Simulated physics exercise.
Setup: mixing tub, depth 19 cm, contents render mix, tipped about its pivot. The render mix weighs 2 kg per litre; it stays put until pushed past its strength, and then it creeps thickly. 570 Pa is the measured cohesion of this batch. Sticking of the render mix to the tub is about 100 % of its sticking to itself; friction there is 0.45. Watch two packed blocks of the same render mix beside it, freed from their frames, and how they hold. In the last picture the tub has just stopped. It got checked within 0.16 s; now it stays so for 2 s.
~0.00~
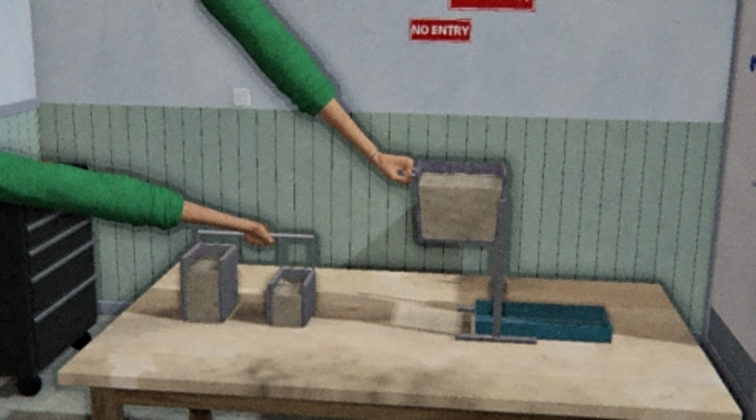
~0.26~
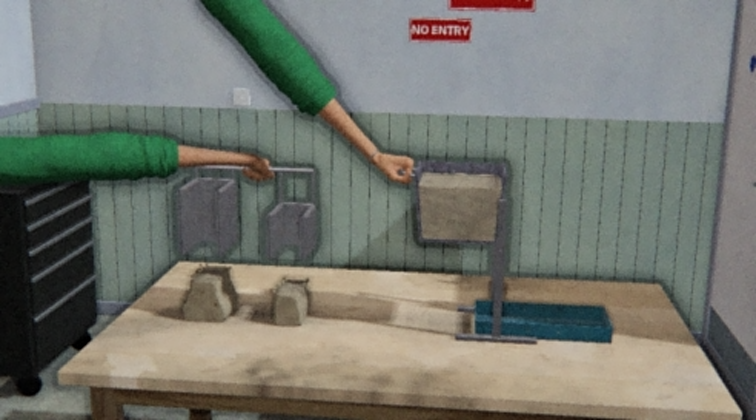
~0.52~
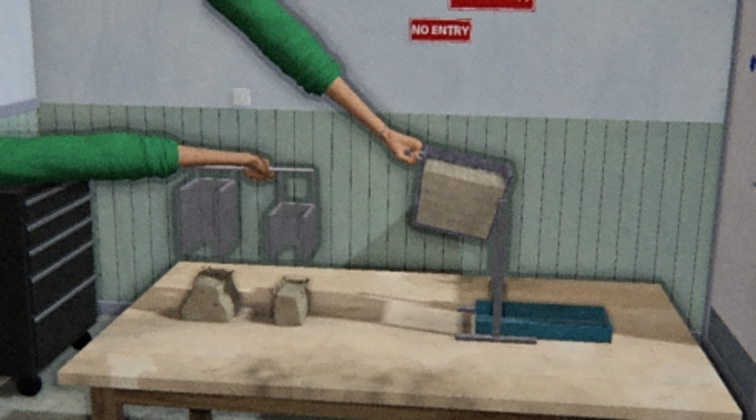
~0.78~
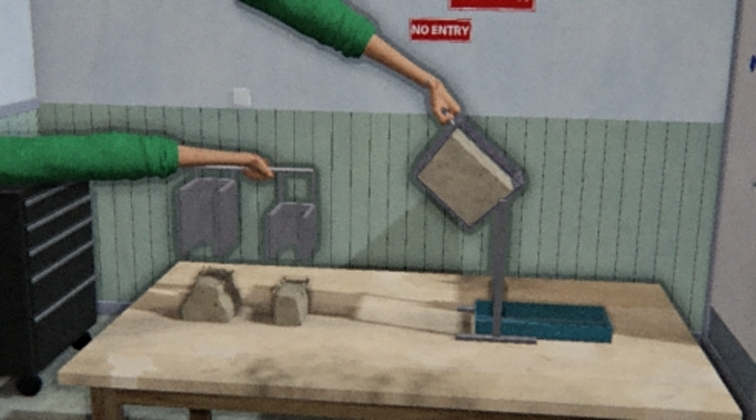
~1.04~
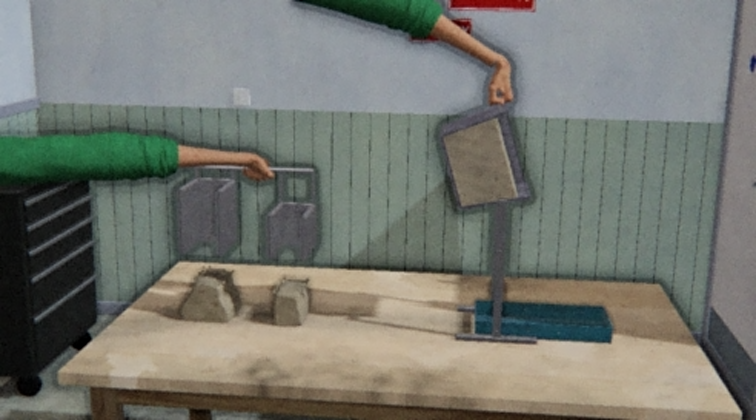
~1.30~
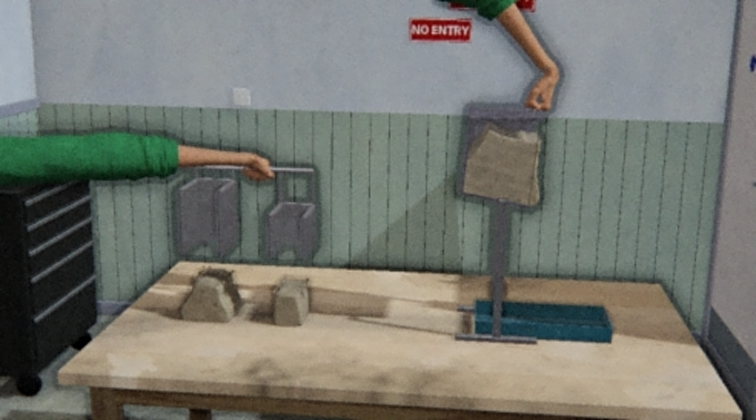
A green-sleeved arm turns a grey tub of grey-brown mix clockwise on its stand, above a teal tray at the right of a pale wooden table. The steady, slightly raised front view shows a workshop with green panelling, red signs and dark drawers. First, another green-sleeved arm lifts two grey moulds at left, the larger block slumping while the smaller keeps its shape, then the tub turns onto its side, its mix shifting inside.
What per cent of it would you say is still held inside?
Near 37 percent is still held inside.
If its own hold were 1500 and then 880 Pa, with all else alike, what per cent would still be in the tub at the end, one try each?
The answers, in order, are 100 % and 40 %.
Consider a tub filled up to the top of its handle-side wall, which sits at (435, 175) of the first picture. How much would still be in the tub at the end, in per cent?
About 60 % stays in the tub.
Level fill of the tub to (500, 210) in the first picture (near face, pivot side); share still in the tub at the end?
That gives some 60 %.
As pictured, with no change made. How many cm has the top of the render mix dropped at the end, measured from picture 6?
The top ends up some 11 cm below its level in the last picture.
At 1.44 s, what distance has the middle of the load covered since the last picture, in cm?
The shift is near 7 cm.
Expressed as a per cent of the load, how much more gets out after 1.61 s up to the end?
5 %.
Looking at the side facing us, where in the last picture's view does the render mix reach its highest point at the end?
It ends up highest close to (471, 169).
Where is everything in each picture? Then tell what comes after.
The first picture shows handle-side rim at (418, 173), tilt 0 degrees; top of the render mix at (429, 185); blocks stand 17 cm, 11 cm (left to right).
The second picture shows handle-side rim at (418, 173), tilt 0 degrees; top of the render mix at (429, 185); blocks stand 14 cm, 11 cm (left to right).
The third picture shows handle-side rim at (425, 157), tilt 12 degrees; top of the render mix at (429, 171); blocks stand 13 cm, 11 cm (left to right).
The fourth picture shows handle-side rim at (460, 124), tilt 42 degrees; top of the render mix at (455, 137); blocks stand 13 cm, 11 cm (left to right).
The fifth picture shows handle-side rim at (508, 113), tilt 73 degrees; top of the render mix at (492, 121); blocks stand 13 cm, 11 cm (left to right).
The sixth picture shows handle-side rim at (542, 121), tilt 95 degrees; top of the render mix at (488, 131); blocks stand 13 cm, 11 cm (left to right).
After 1.44 s, the tub is at 95 degrees and holds 66 %.
After 1.61 s, the tub is at 95 degrees and holds 41 %.
After 1.78 s, the tub is at 95 degrees and holds 37 %.
After 1.95 s, the tub is at 95 degrees and holds 37 %.
After 3.30 s, at the end, the tub is at 95 degrees and holds 37 %.
